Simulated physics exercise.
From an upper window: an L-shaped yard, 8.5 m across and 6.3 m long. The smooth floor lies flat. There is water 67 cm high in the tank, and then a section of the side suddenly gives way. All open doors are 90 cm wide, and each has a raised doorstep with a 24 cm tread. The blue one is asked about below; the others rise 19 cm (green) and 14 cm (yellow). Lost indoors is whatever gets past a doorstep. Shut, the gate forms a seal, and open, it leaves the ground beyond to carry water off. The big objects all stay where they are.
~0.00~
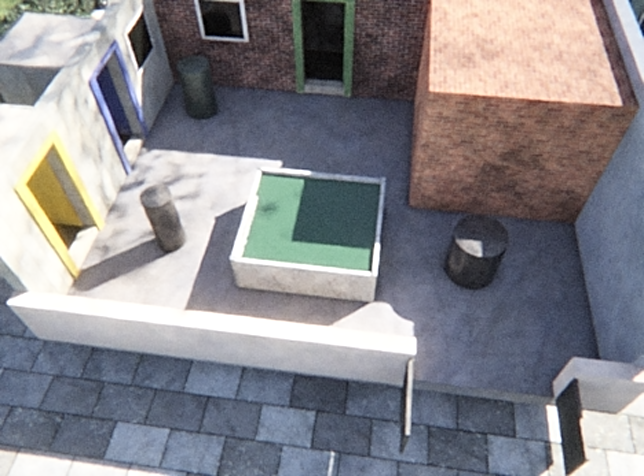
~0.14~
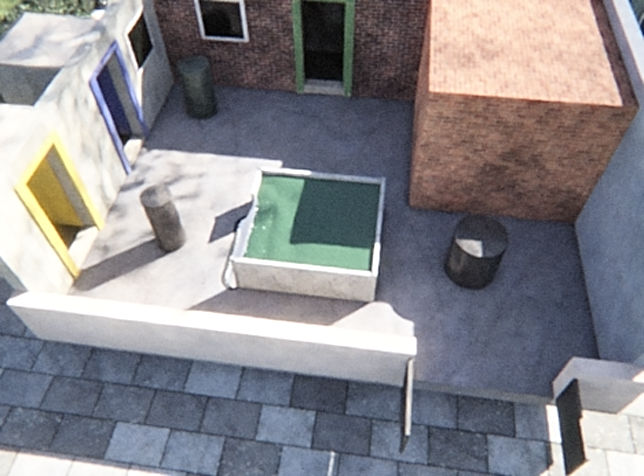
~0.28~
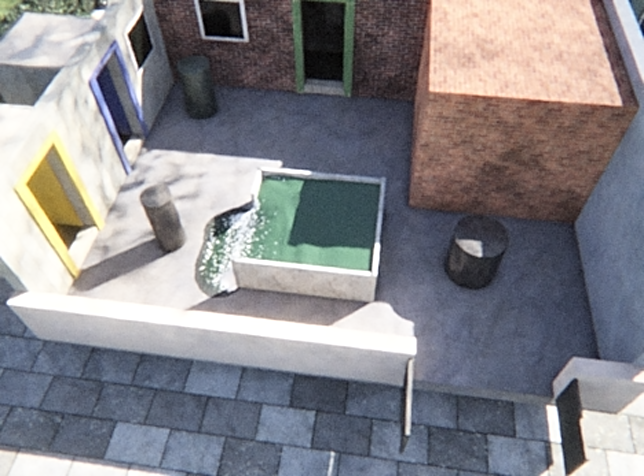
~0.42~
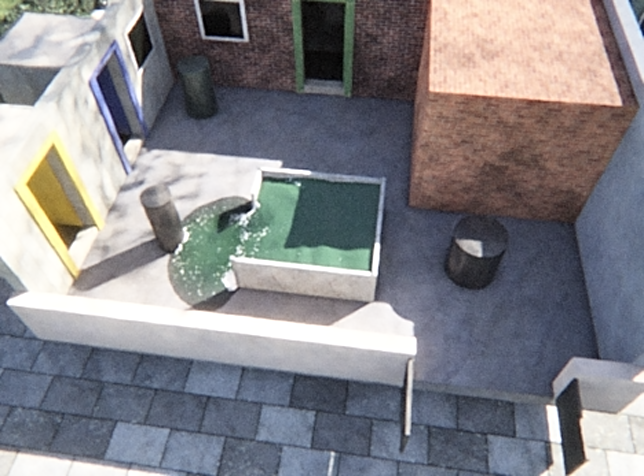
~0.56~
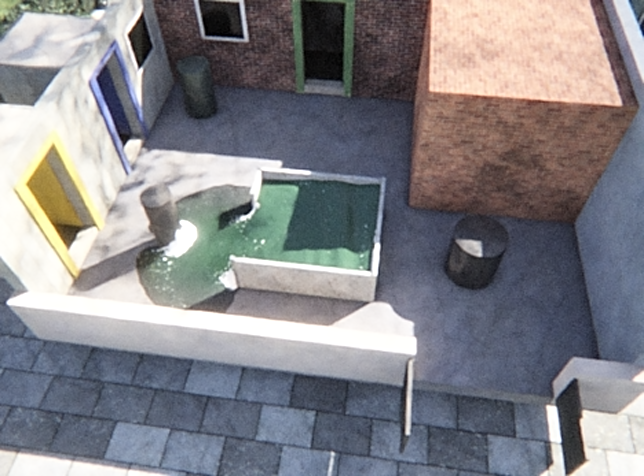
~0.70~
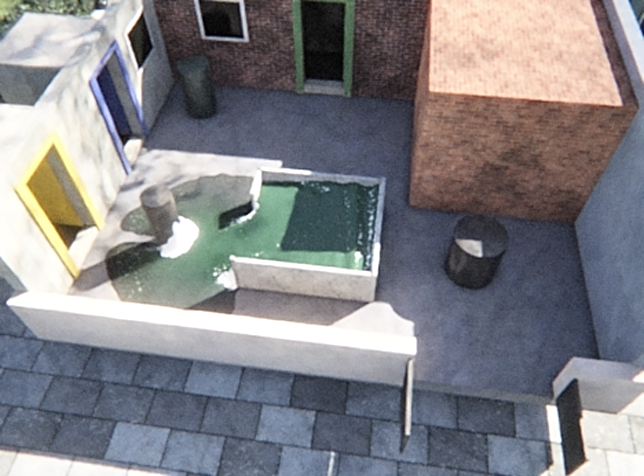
Green water bursting from the left side of a low walled tank, spreading across a sunlit yard and surrounding a dark post.
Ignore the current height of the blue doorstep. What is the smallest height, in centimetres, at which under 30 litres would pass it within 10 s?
The smallest such height is roughly 11.5 cm.
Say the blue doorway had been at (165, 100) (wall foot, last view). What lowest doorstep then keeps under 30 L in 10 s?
Minimum: About 15 cm.
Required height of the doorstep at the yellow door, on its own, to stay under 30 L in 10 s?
Yellow door - some 19 centimetres.
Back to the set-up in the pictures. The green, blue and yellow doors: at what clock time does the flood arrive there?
The flood shows up at green at 4.0 s, at blue at 1.4 s, and at yellow at 0.8 s.
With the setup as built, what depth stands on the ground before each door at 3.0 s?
The green door has 0 cm, the blue door 16 cm and the yellow door 23 cm.
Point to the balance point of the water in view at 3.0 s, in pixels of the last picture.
Centre of mass: About (212, 237) px.
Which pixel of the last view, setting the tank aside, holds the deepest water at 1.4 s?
(55, 319).
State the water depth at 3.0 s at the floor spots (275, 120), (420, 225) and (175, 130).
Some 0, 0 and 10 cm.
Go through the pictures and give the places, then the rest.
In the first frame, the tank at (313, 220) is whole and still, 67 cm deep; the blue door at (123, 115) is dry.
In the second frame, the front is at (227, 275), 0.3 m from the gap at (248, 242); 0.3 m2 of floor is wet, 67 cm left at the back.
In the third frame, the front is at (208, 236), 0.8 m from the gap at (249, 244); 1.2 m2 of floor is wet, 67 cm left at the back.
In the fourth frame, the front is at a hidden place, 1.4 m from the gap at (249, 245); 2.3 m2 of floor is wet, 67 cm left at the back.
In the fifth frame, water pours out at (249, 245) and has run 1.8 m, to a hidden place; about 6 cm deep outside, 65 cm at the back.
In the sixth frame, water pours out at (249, 245) and has run 2.4 m, to (127, 222); about 5 cm deep outside, 57 cm at the back; the blue door at (123, 115), 3.5 m from the gap, is still 1.4 m from the nearest water.
After 1.4 s water covers 25 % of the floor, deepest (64 cm) near (55, 319); it has not reached the blue door.
After 3.0 s water covers 35 % of the floor, deepest (34 cm) near (55, 319); 16 cm at the blue door, 17 litres in over its 12 cm doorstep.
After 10.0 s water covers 95 % of the floor, deepest (18 cm) near (404, 188); 9 cm at the blue door, 25 litres in over its 12 cm doorstep.
At the blue door as built, the water arrived by 1.5 s and peaked near 18 cm at 1.8 s.
Run again over the same 10 s with other heights there, 36 litres in over 10.5 cm, 22 litres over 12.5 cm. The limit of 30 litres is kept from about 11.5 cm up.
